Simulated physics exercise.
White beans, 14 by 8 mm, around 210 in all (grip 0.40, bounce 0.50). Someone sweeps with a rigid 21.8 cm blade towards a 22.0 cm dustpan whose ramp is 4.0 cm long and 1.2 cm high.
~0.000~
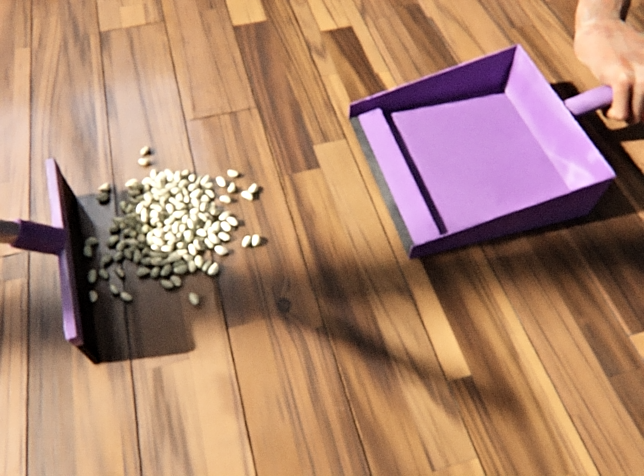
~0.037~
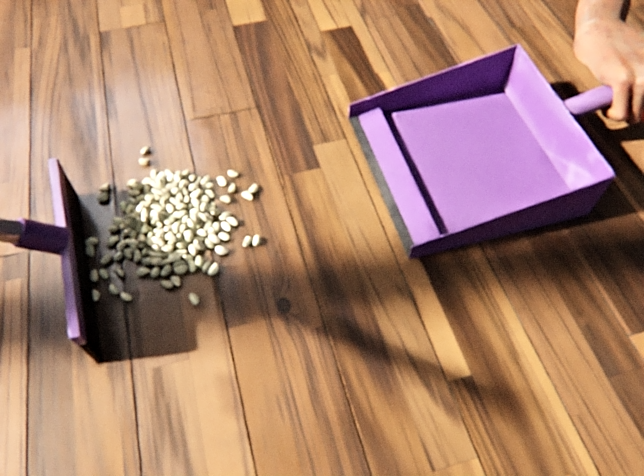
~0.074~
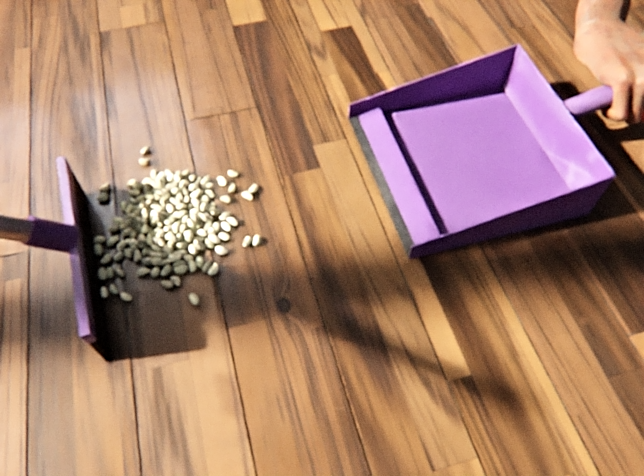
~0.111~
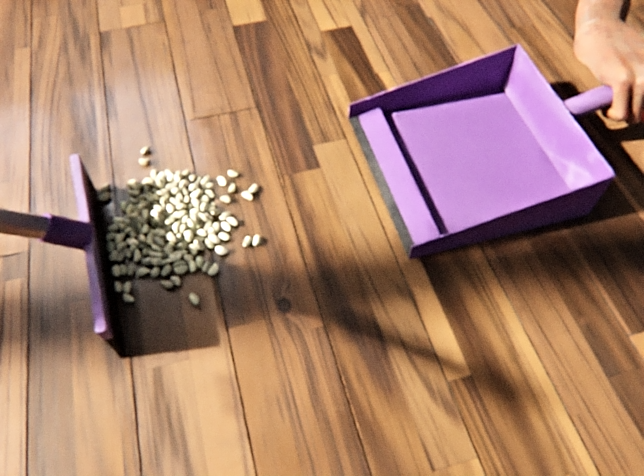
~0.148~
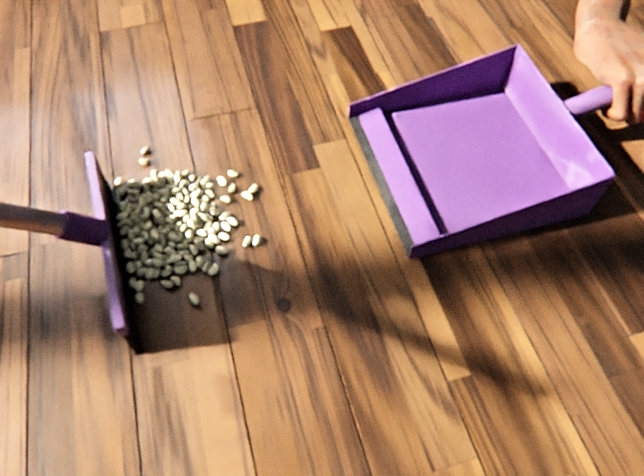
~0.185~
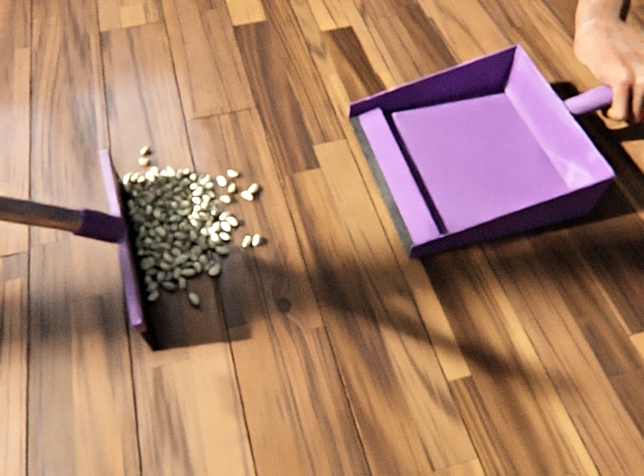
In the video, a purple blade on a handle slides a short way right across a wooden floor and presses into a scattered pile of white beans, while a hand at the right holds a purple dustpan still.
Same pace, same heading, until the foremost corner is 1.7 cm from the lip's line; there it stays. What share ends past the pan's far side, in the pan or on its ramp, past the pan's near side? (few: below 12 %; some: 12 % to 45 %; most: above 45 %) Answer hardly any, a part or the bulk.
Past the pan's far side: Hardly any; in the pan or on its ramp: A part; past the pan's near side: Hardly any.
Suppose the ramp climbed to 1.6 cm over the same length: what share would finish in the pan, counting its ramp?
Then about 30 per cent.
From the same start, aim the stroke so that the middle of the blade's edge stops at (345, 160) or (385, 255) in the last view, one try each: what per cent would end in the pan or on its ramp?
Some 40 and 20 per cent.
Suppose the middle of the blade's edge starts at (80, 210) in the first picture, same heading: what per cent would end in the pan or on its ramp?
About 40 per cent.
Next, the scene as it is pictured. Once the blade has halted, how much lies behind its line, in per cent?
About 20 per cent.
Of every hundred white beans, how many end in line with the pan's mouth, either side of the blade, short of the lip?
Some 55 per cent.
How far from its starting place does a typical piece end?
Some 24 cm.
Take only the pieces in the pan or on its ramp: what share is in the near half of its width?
About 60 per cent.
After 0.49 s, middle of the blade 16 cm from the lip; 0 % over the lip, far side 5 %, near side 0 %.
Then, at 0.69 s, middle of the blade 7 cm from the lip; 0 % over the lip, far side 5 %, near side 5 %.
After 1.01 s, middle of the blade 2 cm from the lip; 35 % over the lip, far side 5 %, near side 5 %.
At rest (2.4 s), far side 5 %, pan 35 %, near side 5 %, in front of the lip or behind the blade 55 %.
